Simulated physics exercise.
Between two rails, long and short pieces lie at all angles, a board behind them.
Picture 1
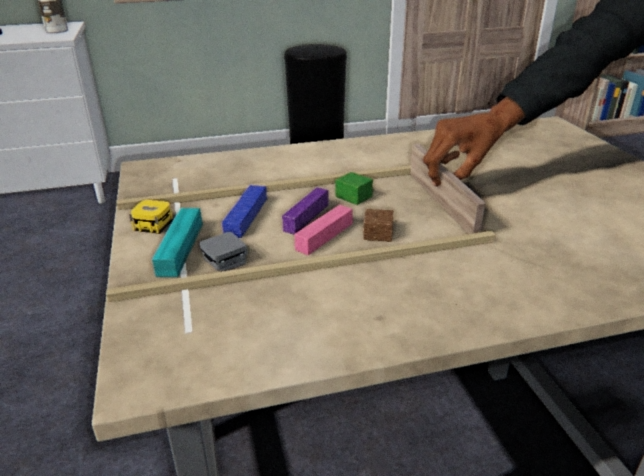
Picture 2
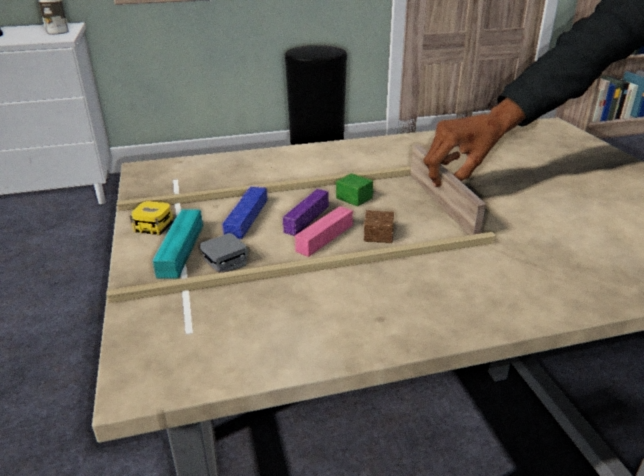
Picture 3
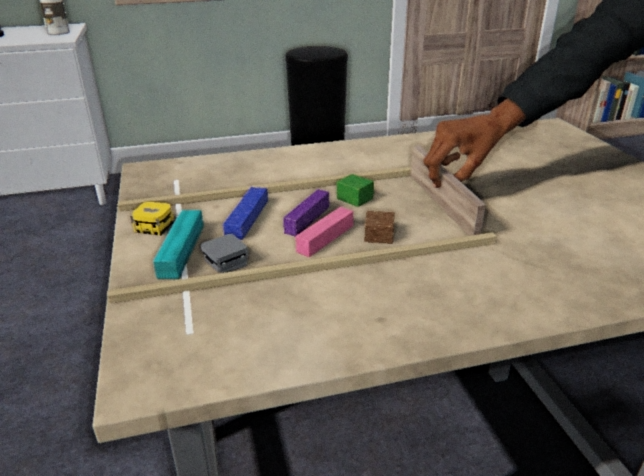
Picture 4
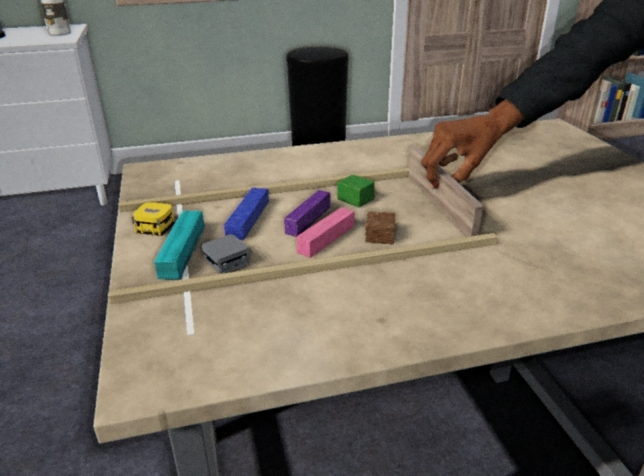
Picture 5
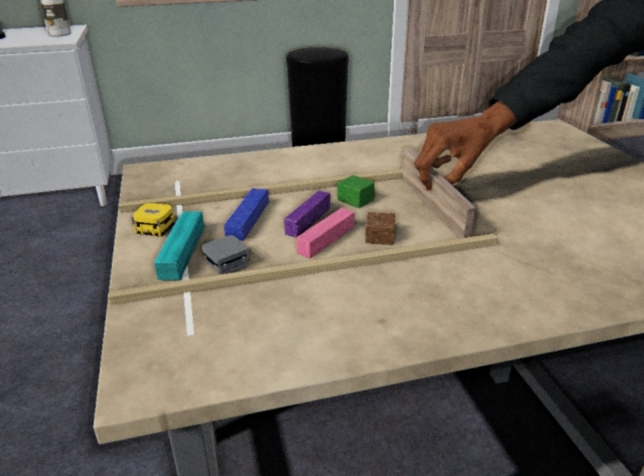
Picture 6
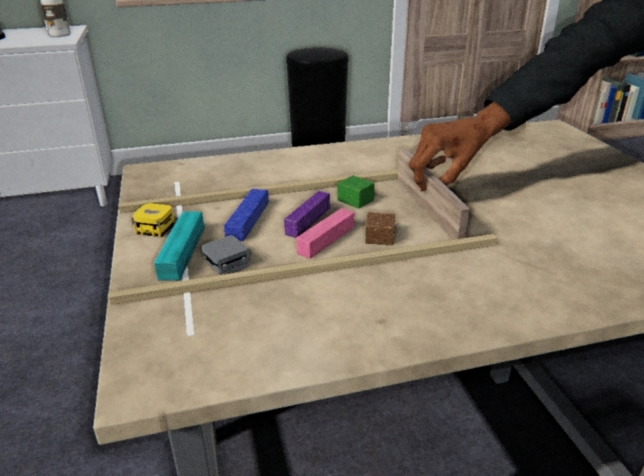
A hand shifting a wooden board slightly left between two rails, while the coloured blocks and small cases lie still.
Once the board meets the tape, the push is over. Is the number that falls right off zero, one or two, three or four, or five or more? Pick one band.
It is one or two.
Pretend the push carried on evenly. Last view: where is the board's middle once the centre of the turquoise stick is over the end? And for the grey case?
With the turquoise stick it sits around (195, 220), with the grey case around (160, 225).
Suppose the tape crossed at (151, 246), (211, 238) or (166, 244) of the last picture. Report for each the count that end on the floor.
In order, the counts are 5, 0 and 3.
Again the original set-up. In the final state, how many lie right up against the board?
3 are in contact with it.
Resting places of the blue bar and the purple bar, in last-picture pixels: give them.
The blue bar at (126, 225), the purple bar at (144, 224).
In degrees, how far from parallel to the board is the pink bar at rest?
Roughly 25° out of line.
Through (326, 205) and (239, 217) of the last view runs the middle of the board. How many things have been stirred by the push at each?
That makes 4 at the first spot and 8 at the second.
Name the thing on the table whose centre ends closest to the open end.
The blue bar is it.
Soon after, none off yet; yellow case at rest near (154, 221); turquoise stick at rest near (181, 244); grey case at rest near (226, 256).
After that, none off yet; yellow case displaced about its own width near (129, 219); turquoise stick displaced a little near (145, 249); grey case displaced about its own width near (181, 270).
In the end, the number that fall off is one or two; gone, turquoise stick and yellow case.
